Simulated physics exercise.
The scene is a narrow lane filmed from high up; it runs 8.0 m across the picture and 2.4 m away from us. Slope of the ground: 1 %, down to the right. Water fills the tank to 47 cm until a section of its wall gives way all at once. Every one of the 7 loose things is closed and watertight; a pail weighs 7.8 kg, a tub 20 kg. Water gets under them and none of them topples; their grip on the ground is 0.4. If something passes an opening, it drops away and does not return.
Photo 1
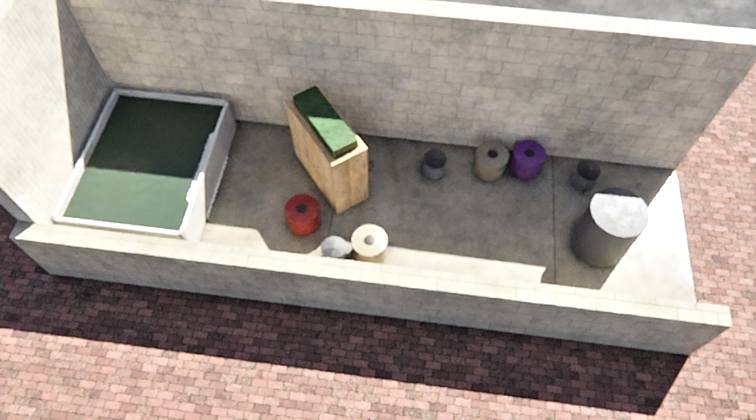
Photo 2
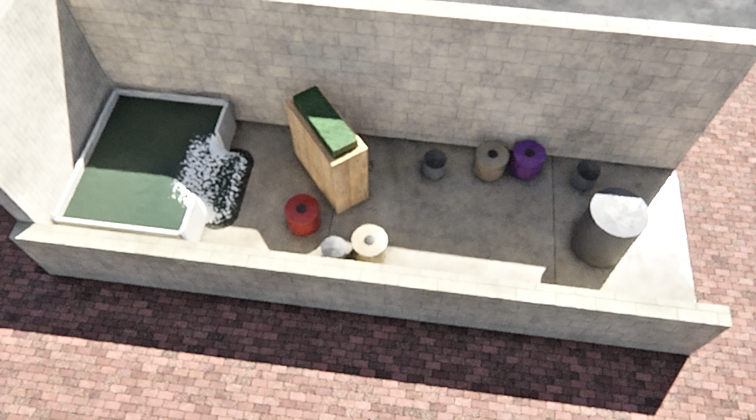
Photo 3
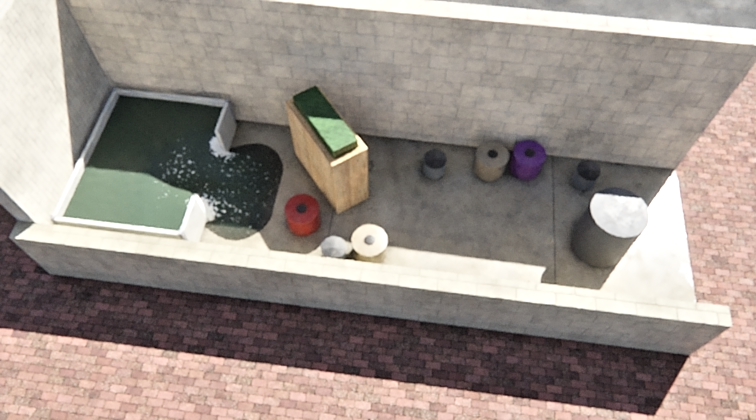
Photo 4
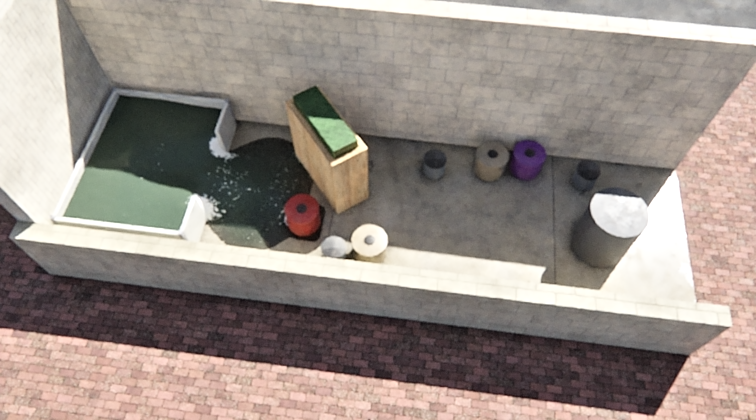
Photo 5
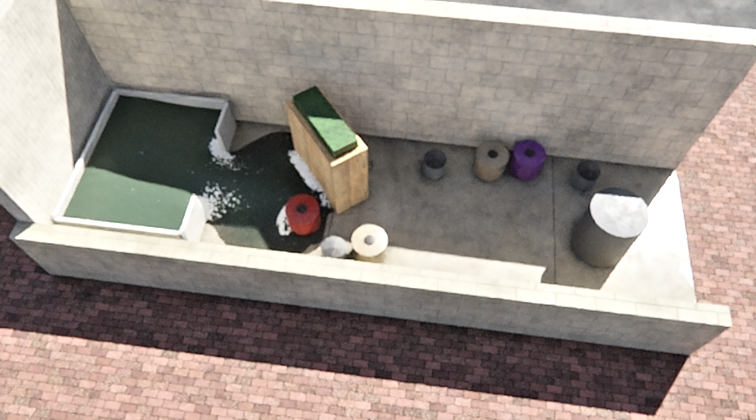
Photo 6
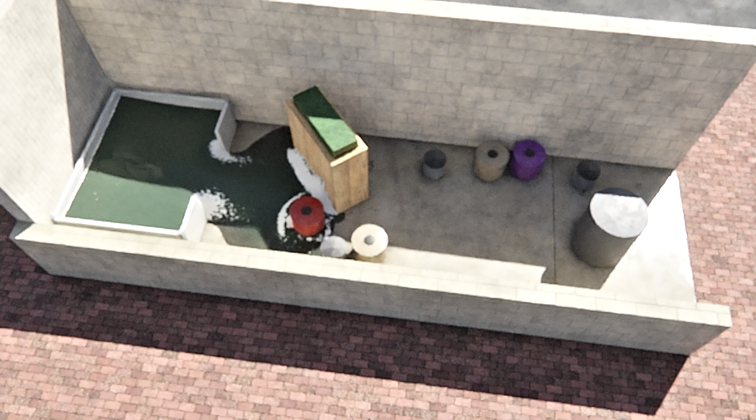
Dark green water burst through a gap in the walled pool on the left and spread rightward across the lane floor, reaching the wooden block and foaming around the red tub, which shifted slightly.
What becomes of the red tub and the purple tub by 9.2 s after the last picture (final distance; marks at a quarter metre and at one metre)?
First the red tub, which is swept well off, then the purple tub, which remains about in place.
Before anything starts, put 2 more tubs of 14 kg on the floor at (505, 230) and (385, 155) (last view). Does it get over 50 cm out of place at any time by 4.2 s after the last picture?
Beyond, within.
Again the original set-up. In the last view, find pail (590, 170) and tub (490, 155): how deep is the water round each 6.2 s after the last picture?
5 and 8 cm.
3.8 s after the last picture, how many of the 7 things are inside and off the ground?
0.
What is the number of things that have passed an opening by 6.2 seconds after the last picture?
1 in total.
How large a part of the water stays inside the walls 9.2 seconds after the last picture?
Some 66 per cent remains.
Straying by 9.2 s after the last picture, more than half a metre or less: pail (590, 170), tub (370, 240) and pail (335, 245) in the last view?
Result by item: Stays closer; goes farther; goes farther.
Then, 1.2 s after the last picture the red tub is near (395, 236), 1.3 m from its start, afloat; the purple tub is near (530, 153), 0.0 m from its start, aground; 0 of 7 are out; 1 afloat.
Then, 3.8 s after the last picture the red tub is near (509, 185), 2.8 m from its start, aground; the purple tub is near (530, 153), 0.0 m from its start, aground; 1 of 7 are out; 0 afloat.
Then, 6.2 s after the last picture the red tub is near (509, 185), 2.8 m from its start, aground; the purple tub is near (530, 153), 0.0 m from its start, aground; 1 of 7 are out; 0 afloat.
Then, 9.2 s after the last picture the red tub is near (509, 185), 2.8 m from its start, aground; the purple tub is near (530, 153), 0.0 m from its start, aground; 1 of 7 are out; 0 afloat.
